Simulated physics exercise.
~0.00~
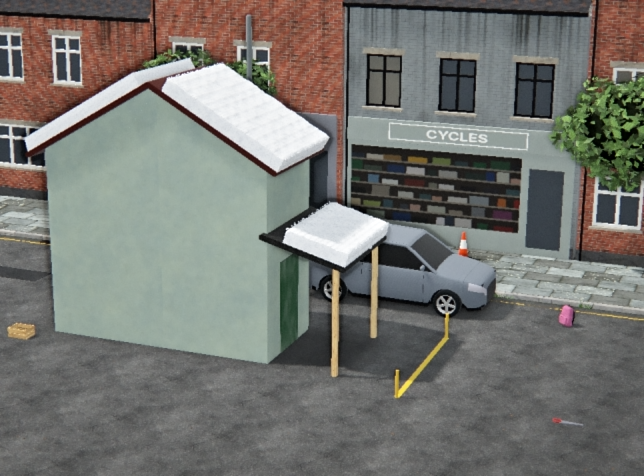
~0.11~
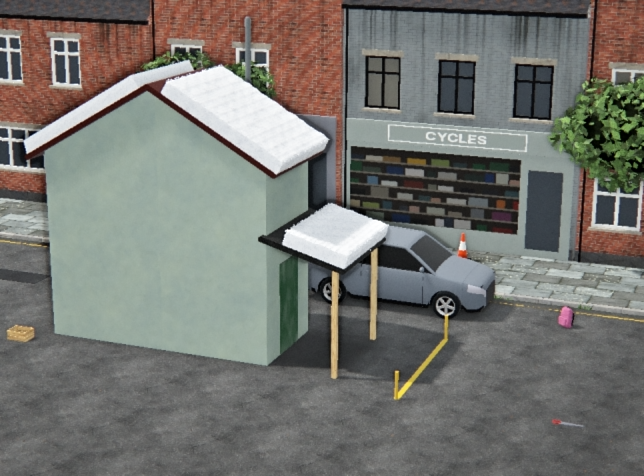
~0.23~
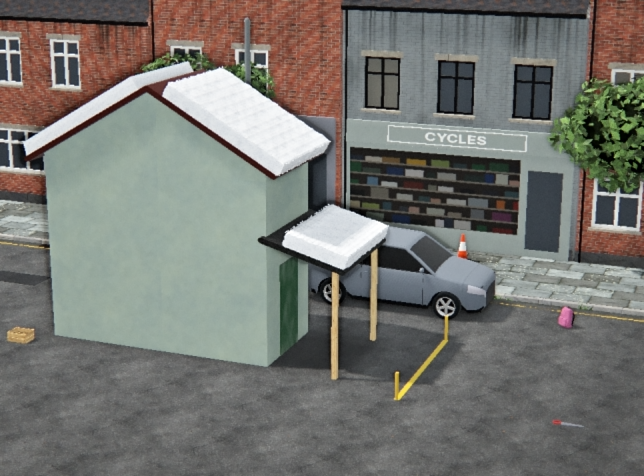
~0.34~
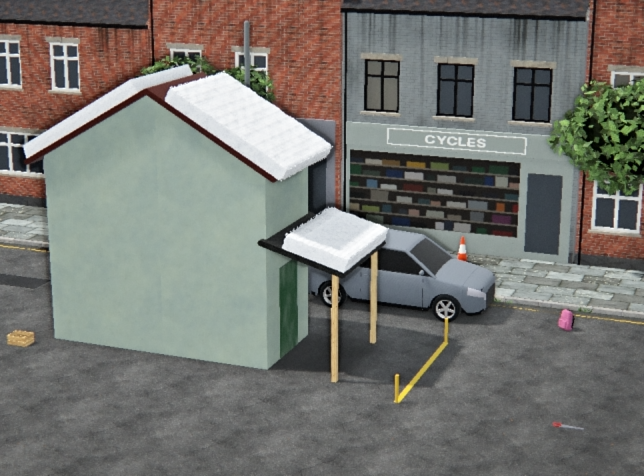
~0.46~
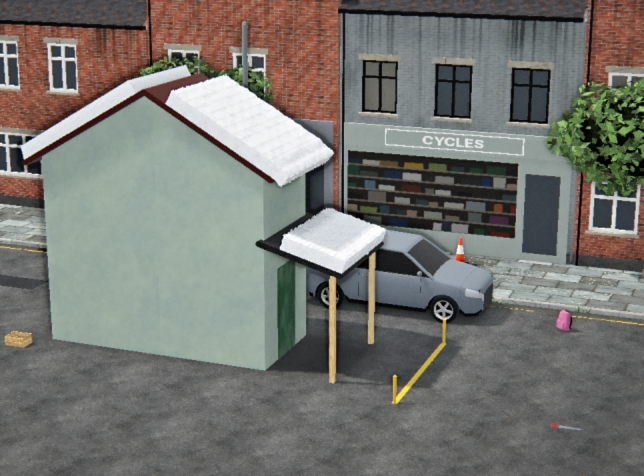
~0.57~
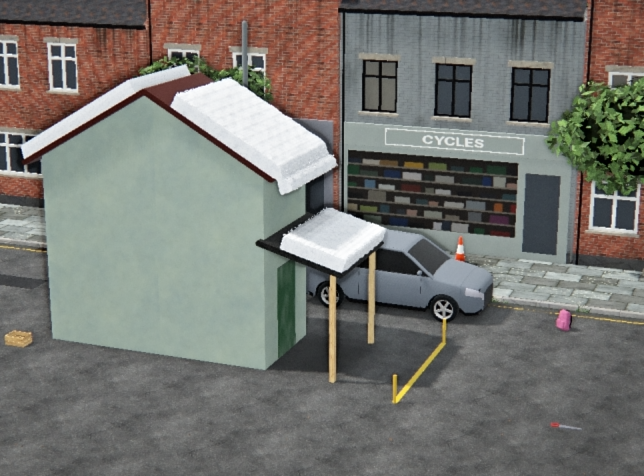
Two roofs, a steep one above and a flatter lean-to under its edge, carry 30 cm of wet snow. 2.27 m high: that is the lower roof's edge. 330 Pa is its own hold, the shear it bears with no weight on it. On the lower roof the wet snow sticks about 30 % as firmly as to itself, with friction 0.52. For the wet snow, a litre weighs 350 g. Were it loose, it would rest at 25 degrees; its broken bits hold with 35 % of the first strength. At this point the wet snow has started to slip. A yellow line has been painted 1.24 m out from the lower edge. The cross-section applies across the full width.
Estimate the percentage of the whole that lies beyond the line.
I would say some 52 percent of the snow lies beyond it.
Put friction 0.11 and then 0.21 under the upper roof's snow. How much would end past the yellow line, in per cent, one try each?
About 55 % in the first try and about 55 % in the second.
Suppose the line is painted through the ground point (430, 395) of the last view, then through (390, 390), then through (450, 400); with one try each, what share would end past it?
Respectively 40, 60 and 35 percent would end past it.
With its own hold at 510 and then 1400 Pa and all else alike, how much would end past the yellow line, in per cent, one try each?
Expect about 50 in a hundred, then about 30 in a hundred.
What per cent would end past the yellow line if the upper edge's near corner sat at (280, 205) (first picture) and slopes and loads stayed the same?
It would then be around 45 percent.
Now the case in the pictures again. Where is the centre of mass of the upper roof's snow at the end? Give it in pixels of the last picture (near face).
Approximately at pixel (450, 372).
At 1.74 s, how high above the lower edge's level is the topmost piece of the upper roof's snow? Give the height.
Snow top above lower edge: Approx. 1.7 m.
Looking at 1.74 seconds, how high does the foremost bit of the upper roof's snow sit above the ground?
I'd say around 2.0 metres.
After 1.11 s, none is below the lower edge and 0 % is past the line.
After 1.74 s, 8 % is below the lower edge and 0 % is past the line.
After 2.37 s, 69 % is below the lower edge and 44 % is past the line.
After 3.00 s, 71 % is below the lower edge and 52 % is past the line.
After 3.80 s, at the end, 71 % is below the lower edge and 52 % is past the line.
